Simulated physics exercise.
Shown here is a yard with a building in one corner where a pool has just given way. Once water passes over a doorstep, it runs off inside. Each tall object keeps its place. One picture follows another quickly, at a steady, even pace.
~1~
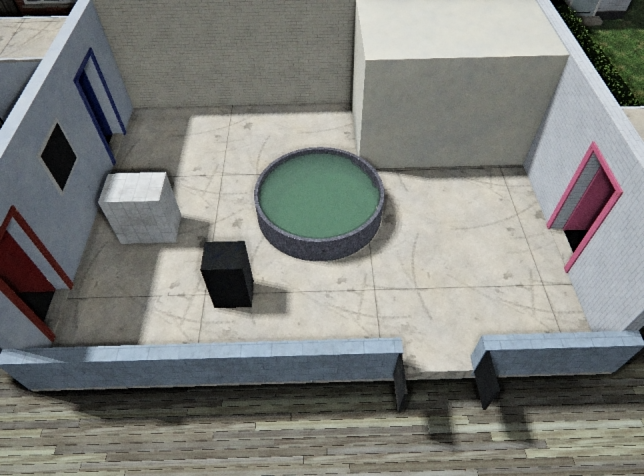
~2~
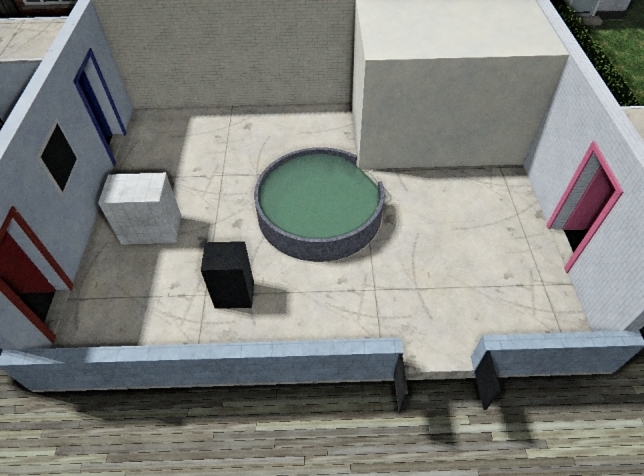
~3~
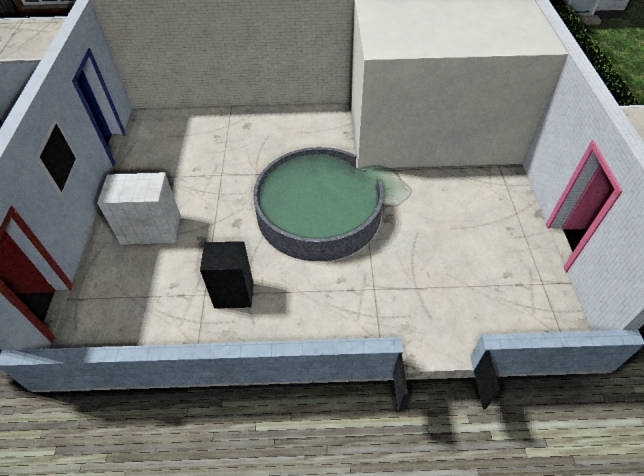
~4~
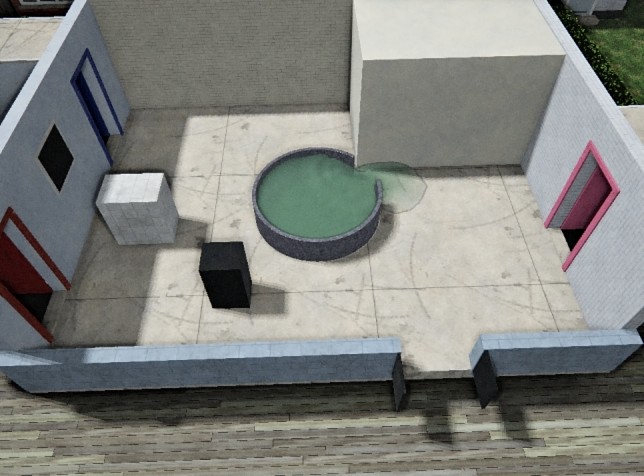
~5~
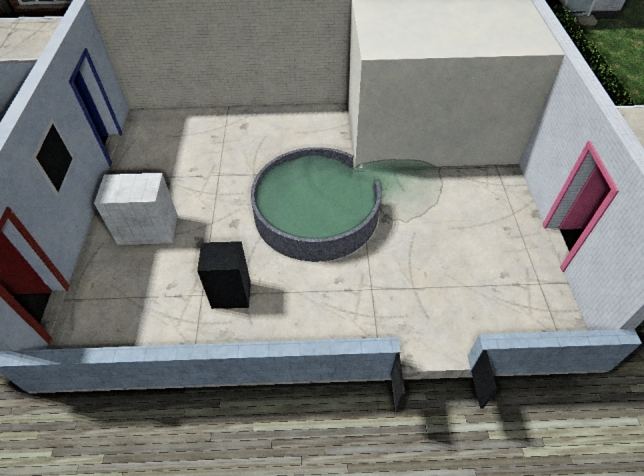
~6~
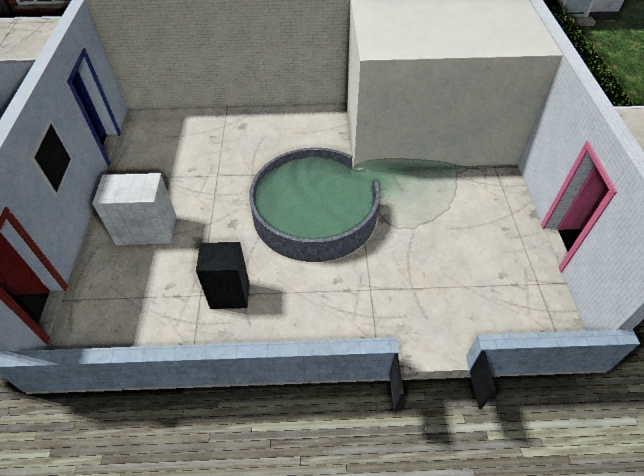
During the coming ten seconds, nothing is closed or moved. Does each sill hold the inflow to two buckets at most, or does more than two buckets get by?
At the end, the pink door tops two buckets, the blue door does not top two buckets, the red door does not top two buckets.
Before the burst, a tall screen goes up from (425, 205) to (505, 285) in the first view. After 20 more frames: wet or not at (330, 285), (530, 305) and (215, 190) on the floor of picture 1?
Untouched; submerged; untouched.
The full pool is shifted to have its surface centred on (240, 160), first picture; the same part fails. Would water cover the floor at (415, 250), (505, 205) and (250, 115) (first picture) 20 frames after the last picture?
Spot by spot, in the order asked: Swamped, untouched, swamped.
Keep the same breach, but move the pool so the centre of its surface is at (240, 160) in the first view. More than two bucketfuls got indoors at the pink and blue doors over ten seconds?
The pink door falls short, and the blue door exceeds the limit.
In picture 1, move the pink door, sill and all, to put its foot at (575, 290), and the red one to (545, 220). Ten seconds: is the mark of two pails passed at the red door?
Then: The red one lets more in.
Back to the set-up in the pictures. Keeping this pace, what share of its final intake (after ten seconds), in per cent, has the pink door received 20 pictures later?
About 30 per cent.
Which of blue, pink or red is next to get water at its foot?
The door marked pink.
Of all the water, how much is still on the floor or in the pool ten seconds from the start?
I make it 90 per cent.
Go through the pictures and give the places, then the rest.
The first frame shows still water in the round tank at (319, 193).
In the second frame, the front is at a hidden place, out from the gap at (368, 183).
In the third frame, water pours out at (367, 184) and has run to (406, 191).
In the fourth frame, water pours out at (366, 184) and has run to (411, 169).
In the fifth frame, water pours out at (365, 184) and has run to (437, 168).
In the sixth frame, water pours out at (363, 184) and has run to (464, 168).
A moment on, water covers 10 % of the floor; the pink door not reached, the blue door not reached, the red door not reached.
Next, water covers 15 % of the floor; the pink door wet at the sill, nothing in, the blue door not reached, the red door not reached.
Then, water covers 20 % of the floor; the pink door over two buckets in, the blue door not reached, the red door not reached.
Later, water covers 40 % of the floor; the pink door far over two buckets in, the blue door not reached, the red door not reached.
In the end, water covers 65 % of the floor; the pink door far over two buckets in, the blue door not reached, the red door wet at the sill, nothing in.
